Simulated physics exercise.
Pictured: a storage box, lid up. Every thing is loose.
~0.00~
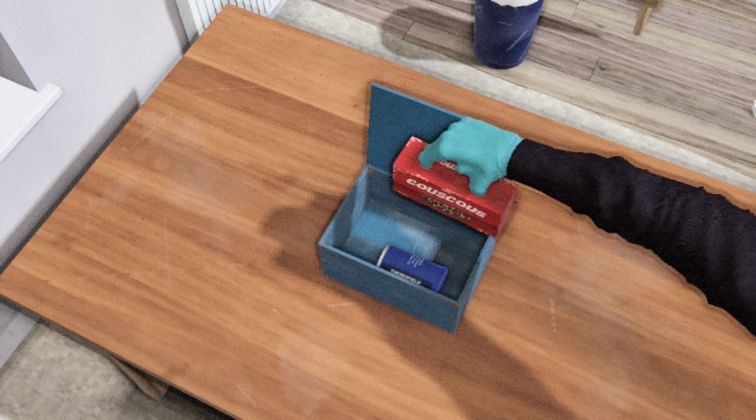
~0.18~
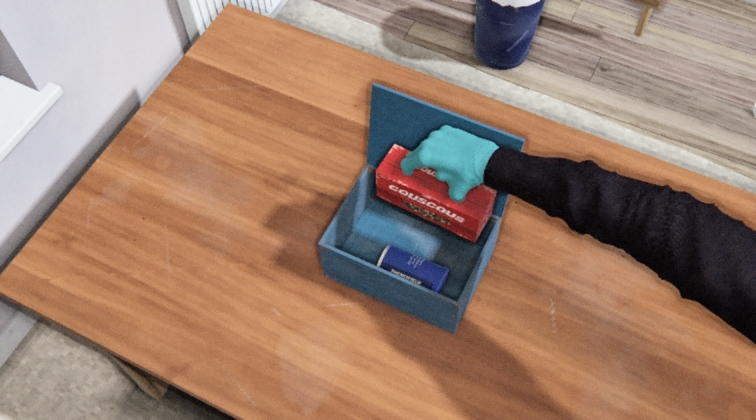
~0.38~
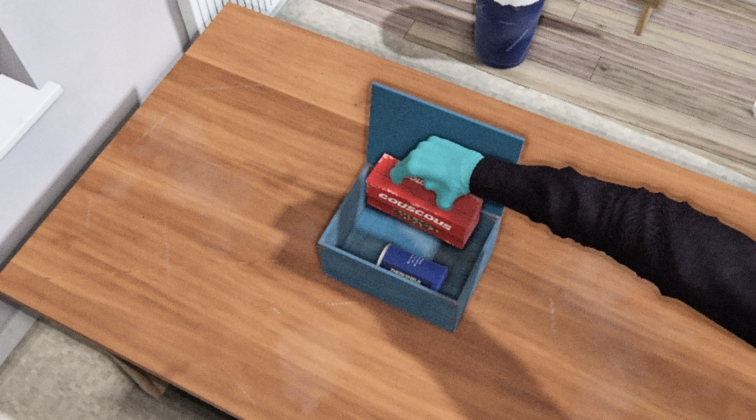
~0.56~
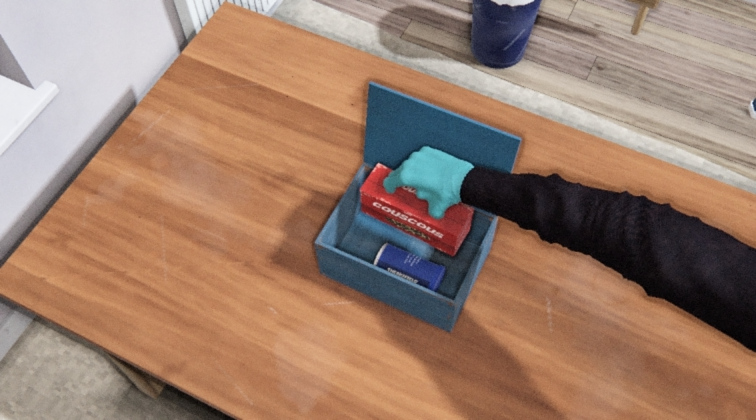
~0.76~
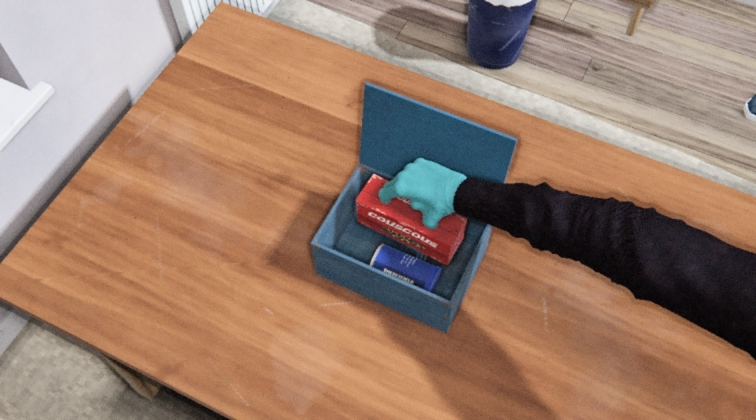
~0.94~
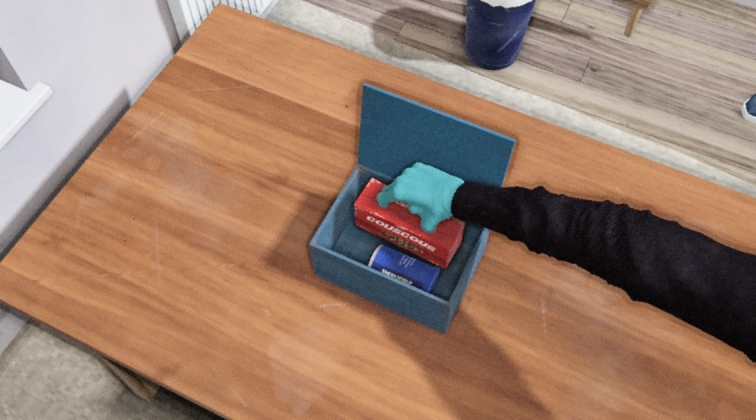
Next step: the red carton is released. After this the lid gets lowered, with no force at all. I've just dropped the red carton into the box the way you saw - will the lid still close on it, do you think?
Sure enough, it gets closed.
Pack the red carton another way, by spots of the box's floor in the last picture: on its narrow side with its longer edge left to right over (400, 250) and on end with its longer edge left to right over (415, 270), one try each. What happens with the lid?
The lid goes all the way down the first time and stays partly open the second time.
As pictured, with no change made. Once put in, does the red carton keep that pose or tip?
Observation: The red carton keeps the set orientation.
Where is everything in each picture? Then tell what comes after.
In the first picture, on its way; red carton (454, 187); blue tin (411, 273).
In the second picture, on its way; red carton (435, 193); blue tin (412, 273).
In the third picture, on its way; red carton (423, 201); blue tin (411, 273).
In the fourth picture, on its way; red carton (416, 210); blue tin (408, 272).
In the fifth picture, on its way; red carton (411, 219); blue tin (404, 273).
In the sixth picture, in place under the hand; red carton (409, 223); blue tin (403, 274).
After 2.24 s, lid 81° above the rim; red carton shifted a little near (413, 229).
After 2.64 s, lid 41° above the rim; red carton shifted a little near (413, 229).
In the end (3.4 s), lid shut; moved from the start, red carton; blue tin unmoved. At the end, from the last picture's camera, red carton near (413, 229).
